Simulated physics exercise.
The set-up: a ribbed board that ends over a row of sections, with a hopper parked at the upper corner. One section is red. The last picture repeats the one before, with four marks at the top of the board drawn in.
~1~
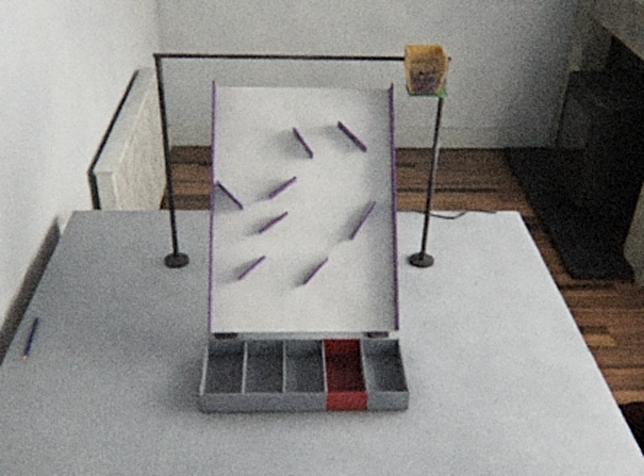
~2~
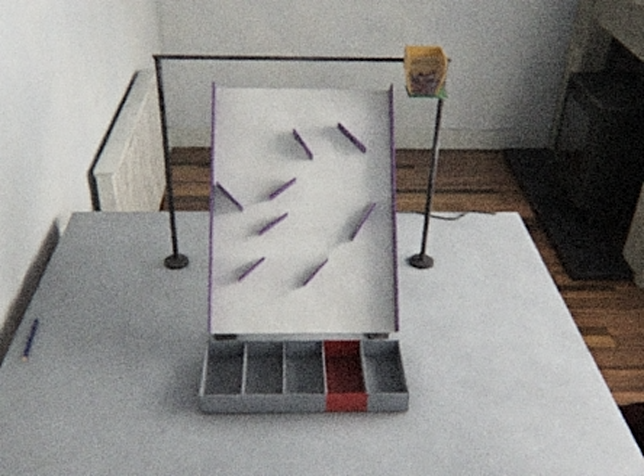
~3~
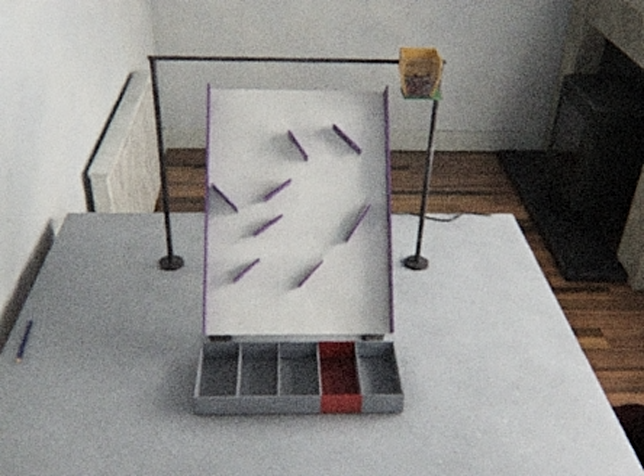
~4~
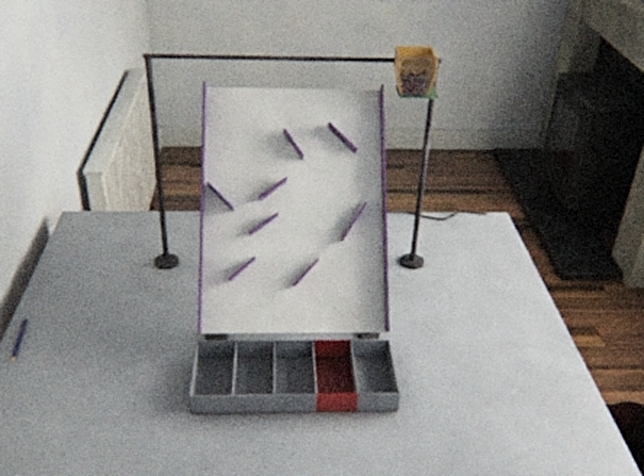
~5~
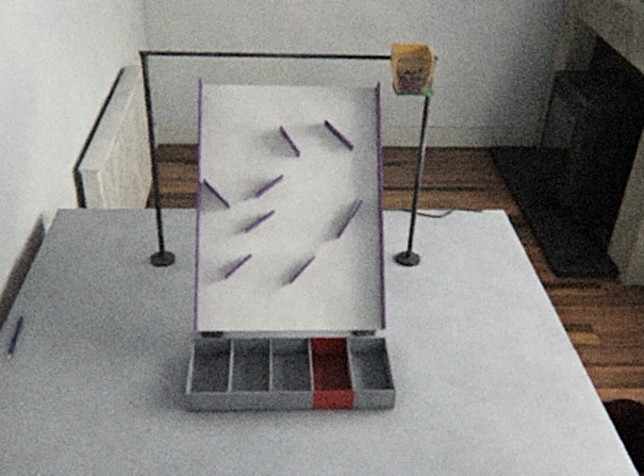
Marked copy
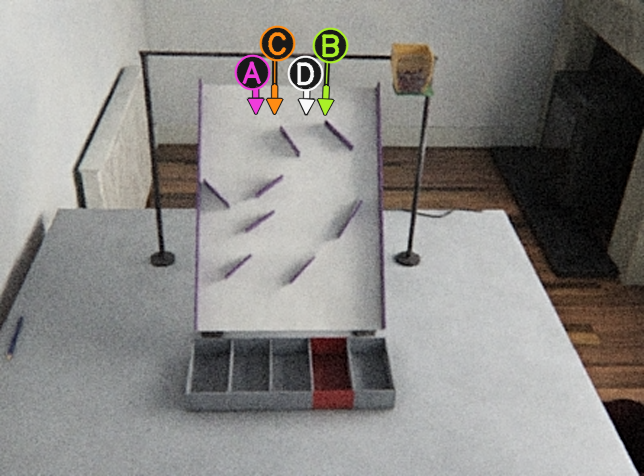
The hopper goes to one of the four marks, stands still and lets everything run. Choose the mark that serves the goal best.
The best mark is D.
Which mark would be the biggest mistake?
That would be A.
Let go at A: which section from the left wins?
The first from the left.
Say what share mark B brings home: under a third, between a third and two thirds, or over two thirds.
Under a third.
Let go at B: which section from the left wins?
The fifth.
On the marked copy, mark A meets the board at (255, 108); mark B meets the board at (325, 109); mark C meets the board at (274, 108); mark D meets the board at (306, 108).
With A, only a few in the red section, all but a few in other sections, a small share held on the board.
With B, a small share in the red section, the bulk in other sections.
With C, close to a quarter in the red section, close to two thirds in other sections, a small share held on the board.
With D, close to two thirds in the red section, close to a third in other sections.
